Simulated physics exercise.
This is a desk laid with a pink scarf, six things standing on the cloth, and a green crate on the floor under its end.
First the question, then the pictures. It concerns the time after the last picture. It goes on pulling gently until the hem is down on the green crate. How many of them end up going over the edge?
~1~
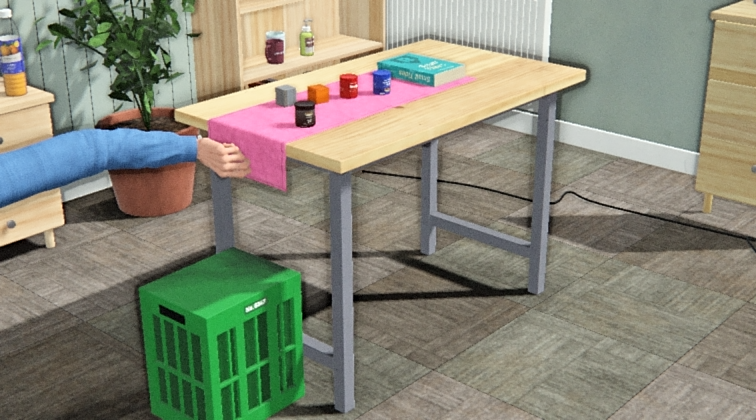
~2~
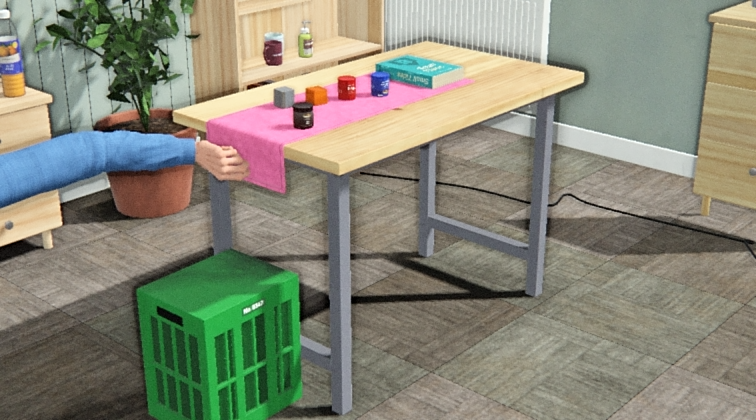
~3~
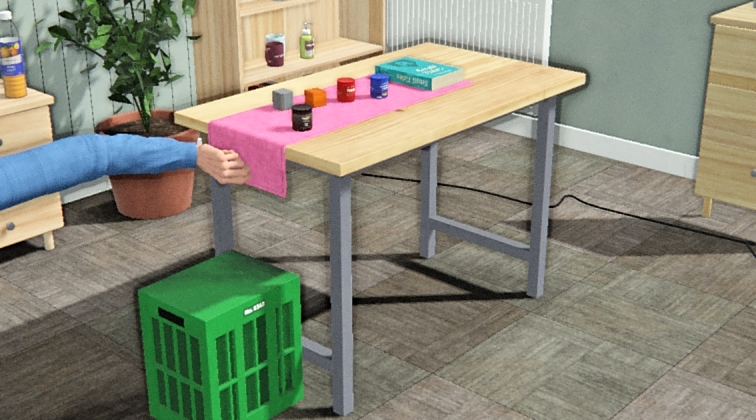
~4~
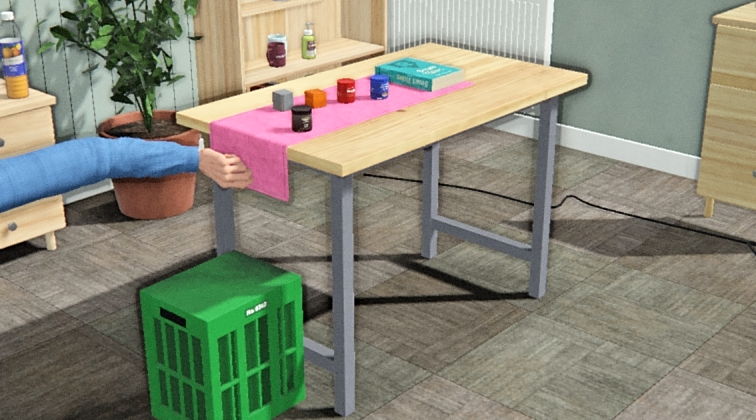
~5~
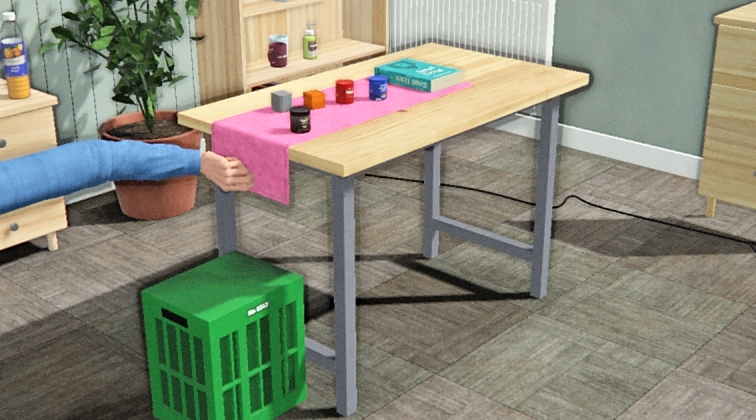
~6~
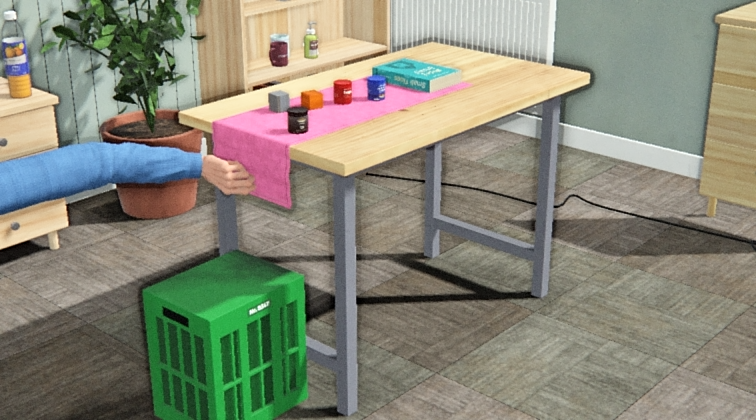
Two.
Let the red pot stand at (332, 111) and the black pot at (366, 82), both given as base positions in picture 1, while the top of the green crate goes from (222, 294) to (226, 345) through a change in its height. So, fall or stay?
Well, the red pot is dislodged, and the black pot is safe.
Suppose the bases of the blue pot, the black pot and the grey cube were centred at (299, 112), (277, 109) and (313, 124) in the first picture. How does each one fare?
As for the blue pot, it leaves the top; the black pot, it leaves the top; the grey cube, it leaves the top.
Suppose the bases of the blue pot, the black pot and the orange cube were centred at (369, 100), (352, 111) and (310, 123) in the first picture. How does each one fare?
The blue pot would stay in place, the black pot would stay in place, the orange cube would end up off.
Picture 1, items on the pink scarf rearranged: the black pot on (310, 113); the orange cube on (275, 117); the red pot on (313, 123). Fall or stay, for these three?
As for the black pot, it goes off; the orange cube goes off; the red pot goes off.
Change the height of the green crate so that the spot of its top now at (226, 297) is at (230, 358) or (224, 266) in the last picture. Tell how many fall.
Respectively 4 and 1.
Soon after, hem near (252, 216); all still up.
Then, hem near (253, 250); black pot gone.
Further on, hem on the crate; black pot and grey cube gone.
At rest, hem on the crate; black pot and grey cube gone. It carries off two.
